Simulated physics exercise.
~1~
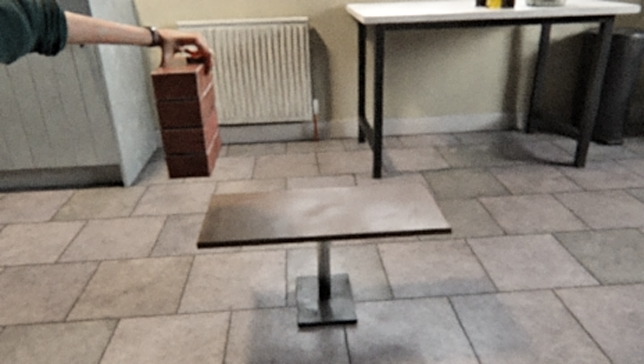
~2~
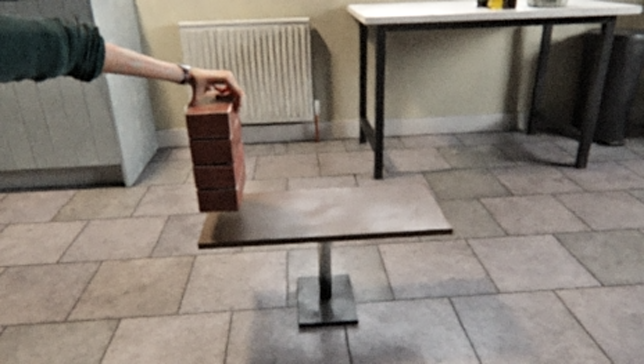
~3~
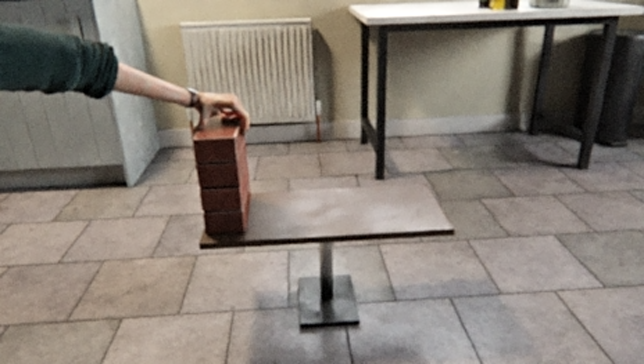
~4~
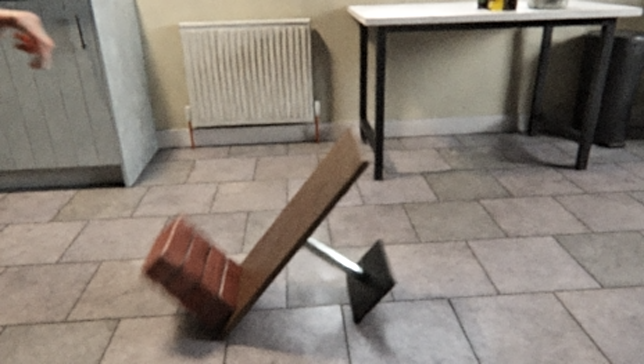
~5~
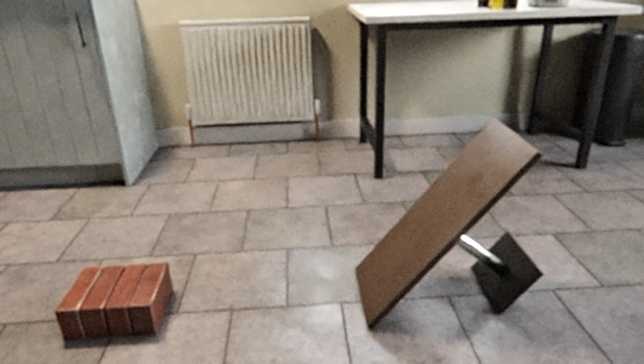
In the video, a hand lowers a stack of reddish bricks onto the left end of a small brown pedestal table and lets go, and the table tips over to the left, leaving the bricks on the tiled floor beside the overturned table.
